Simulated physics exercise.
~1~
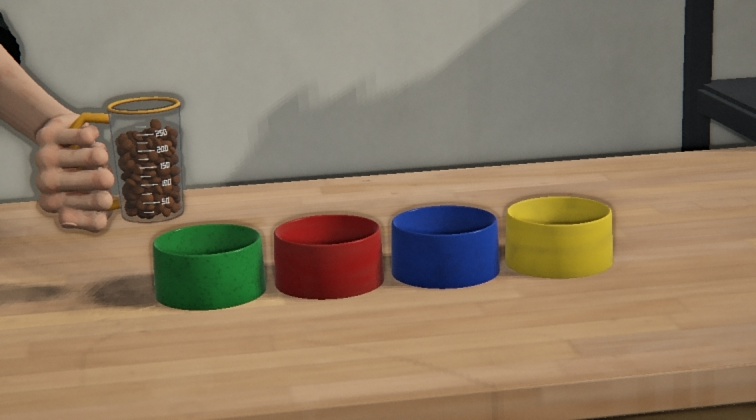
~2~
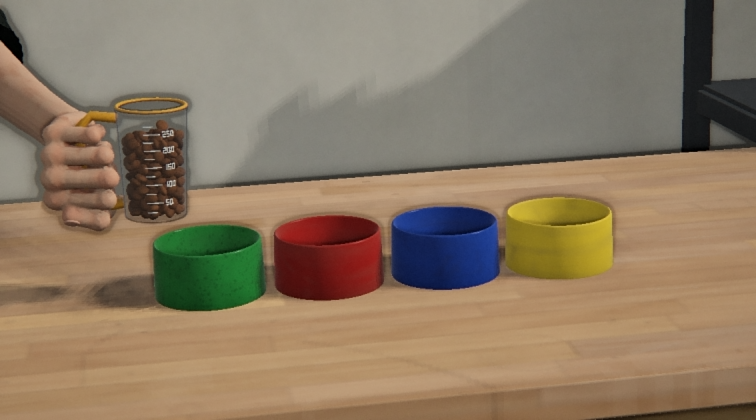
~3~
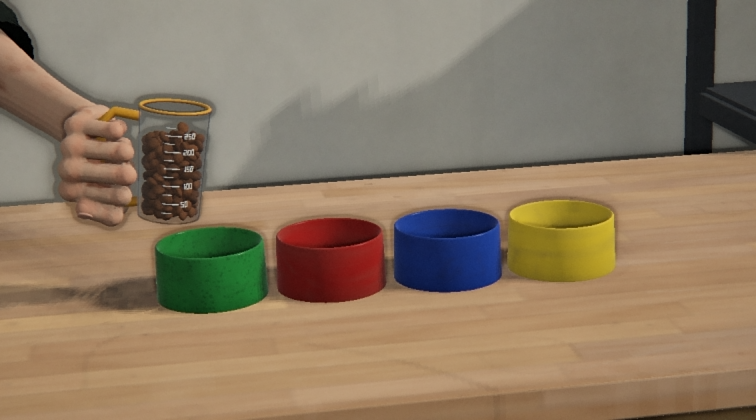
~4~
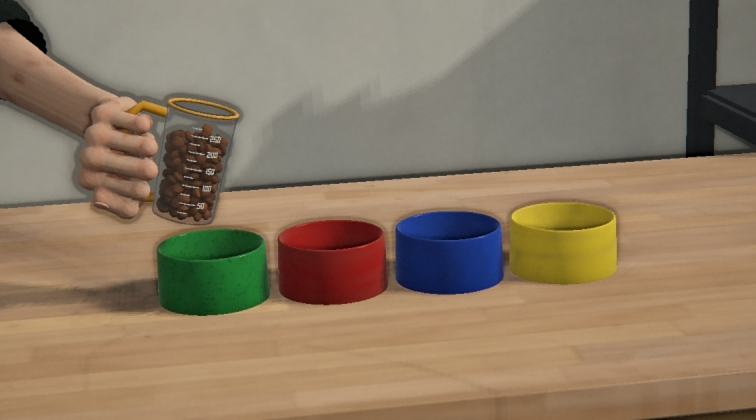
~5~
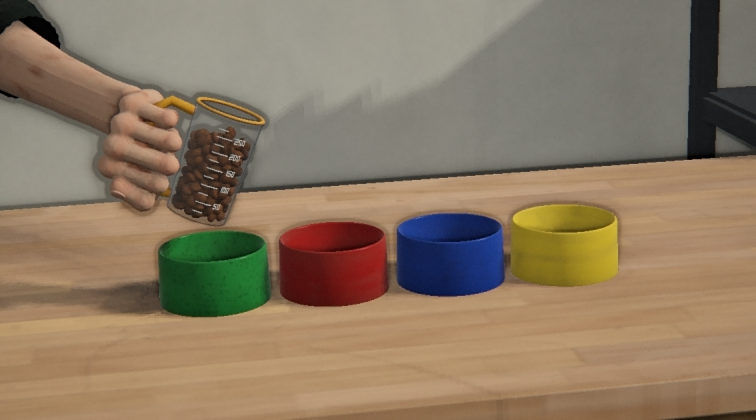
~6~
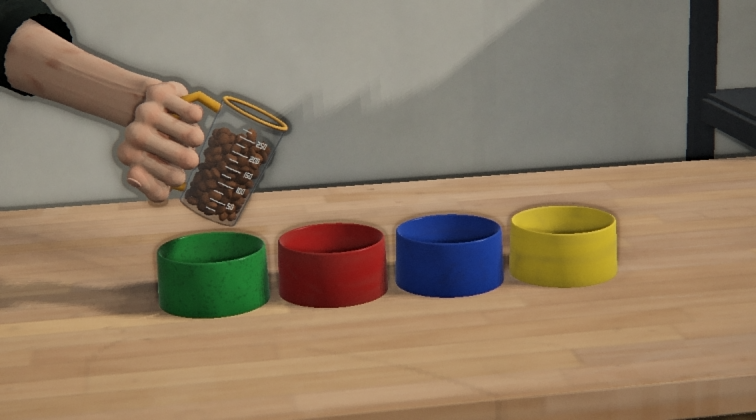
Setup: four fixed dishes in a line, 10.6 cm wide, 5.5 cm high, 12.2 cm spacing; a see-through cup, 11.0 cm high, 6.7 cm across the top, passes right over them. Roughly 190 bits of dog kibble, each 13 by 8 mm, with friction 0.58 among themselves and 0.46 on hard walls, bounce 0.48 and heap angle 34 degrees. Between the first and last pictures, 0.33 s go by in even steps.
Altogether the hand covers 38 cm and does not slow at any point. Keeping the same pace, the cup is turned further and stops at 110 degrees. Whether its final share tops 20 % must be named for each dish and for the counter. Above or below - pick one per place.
Red dish: Below; blue dish: Below; green dish: Below; yellow dish: Above; counter: Below.
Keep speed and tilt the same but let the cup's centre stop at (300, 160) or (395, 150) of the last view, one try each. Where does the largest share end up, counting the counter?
The biggest share goes to red first, then to blue.
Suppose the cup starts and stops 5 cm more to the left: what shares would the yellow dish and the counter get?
Then I'd expect yellow at 80 and the counter at 10.
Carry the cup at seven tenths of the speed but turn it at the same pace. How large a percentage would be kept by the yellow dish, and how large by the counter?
The shares would then be yellow 50 and counter 10.
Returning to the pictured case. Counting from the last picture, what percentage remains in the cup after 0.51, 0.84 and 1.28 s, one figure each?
At the three moments: 100, 85 and 35 percent.
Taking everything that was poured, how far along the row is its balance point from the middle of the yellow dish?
Mean position: Around 2 cm toward bigger x from the centre.
Then, 0.51 s after the last picture, tilt 84 degrees; cup holds 100 %.
Then, 0.84 s after the last picture, tilt 110 degrees; cup holds 85 %, yellow 10 %.
Then, 1.28 s after the last picture, tilt 110 degrees; cup holds 35 %, yellow 55 %.
In the end, red 0 %, blue 0 %, green 0 %, yellow 75 %, counter 10 %, cup 10 %.
